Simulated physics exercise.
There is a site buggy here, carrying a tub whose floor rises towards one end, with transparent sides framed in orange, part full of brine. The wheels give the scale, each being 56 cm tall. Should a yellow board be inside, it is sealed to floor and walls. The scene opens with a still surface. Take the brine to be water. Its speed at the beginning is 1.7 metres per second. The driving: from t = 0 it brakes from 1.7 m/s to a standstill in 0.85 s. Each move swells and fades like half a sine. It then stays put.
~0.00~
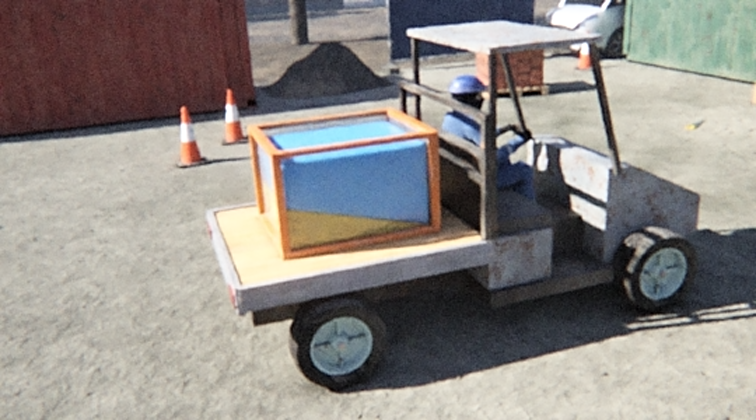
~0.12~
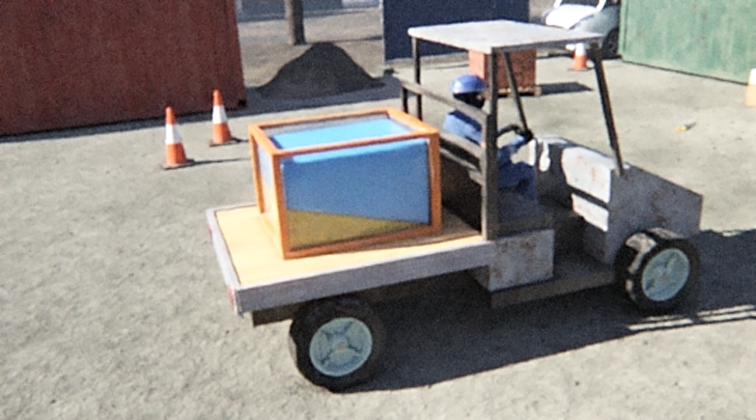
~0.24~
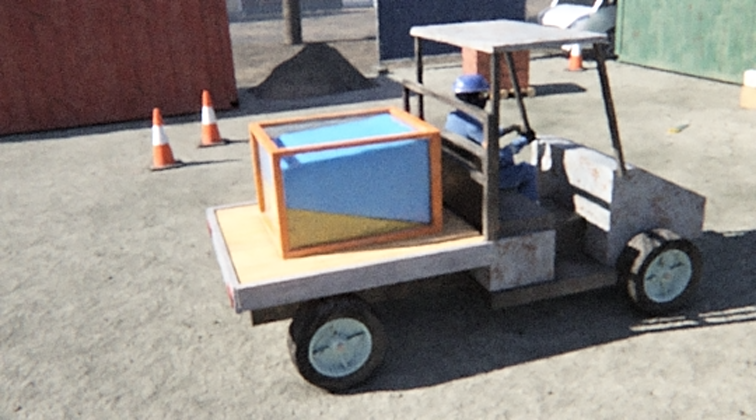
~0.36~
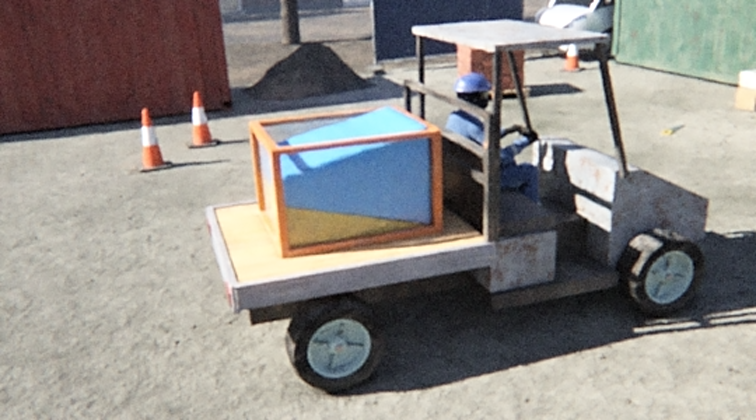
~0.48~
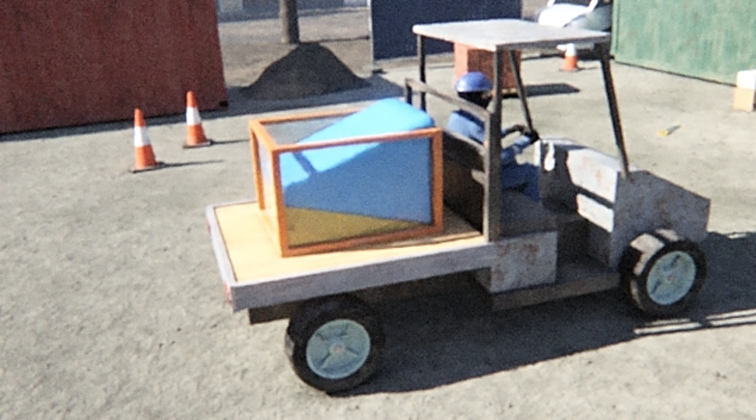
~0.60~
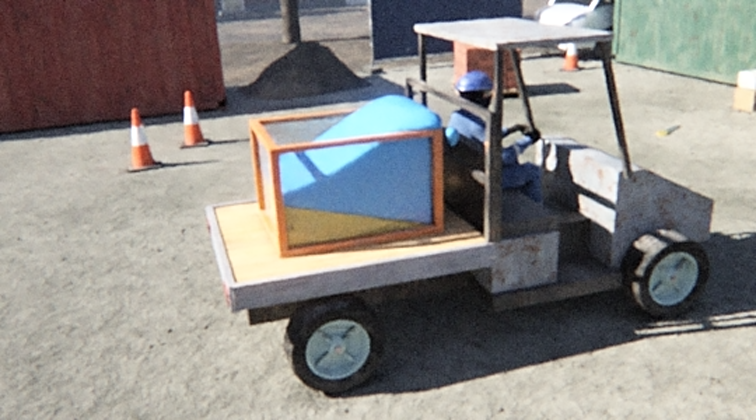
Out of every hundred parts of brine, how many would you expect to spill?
About 11 in every hundred.
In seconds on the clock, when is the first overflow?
It happens at some 0.7 s.
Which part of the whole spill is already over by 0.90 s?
Some 50 percent has come out by that time.
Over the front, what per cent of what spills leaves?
It comes to about 80 per cent of the spill.
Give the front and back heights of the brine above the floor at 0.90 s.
It reads roughly 60 cm up front and 38 cm at the back.
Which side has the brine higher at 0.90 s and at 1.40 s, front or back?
Towards the fore end first, then towards the aft end.
After 0.90 s front 60 cm, middle 49 cm, back 38 cm above the lowest part of the floor; the loss stands at 6 per cent, over the front.
After 1.40 s front 37 cm, middle 46 cm, back 65 cm above the lowest part of the floor; the loss stands at 8 per cent, over the front, a little elsewhere.
After 1.90 s front 63 cm, middle 44 cm, back 40 cm above the lowest part of the floor; the loss stands at 9 per cent, over the front, a little elsewhere.
After 3.84 s the loss stands at 11 per cent, over the front, a little elsewhere, 27 of 255 litres.
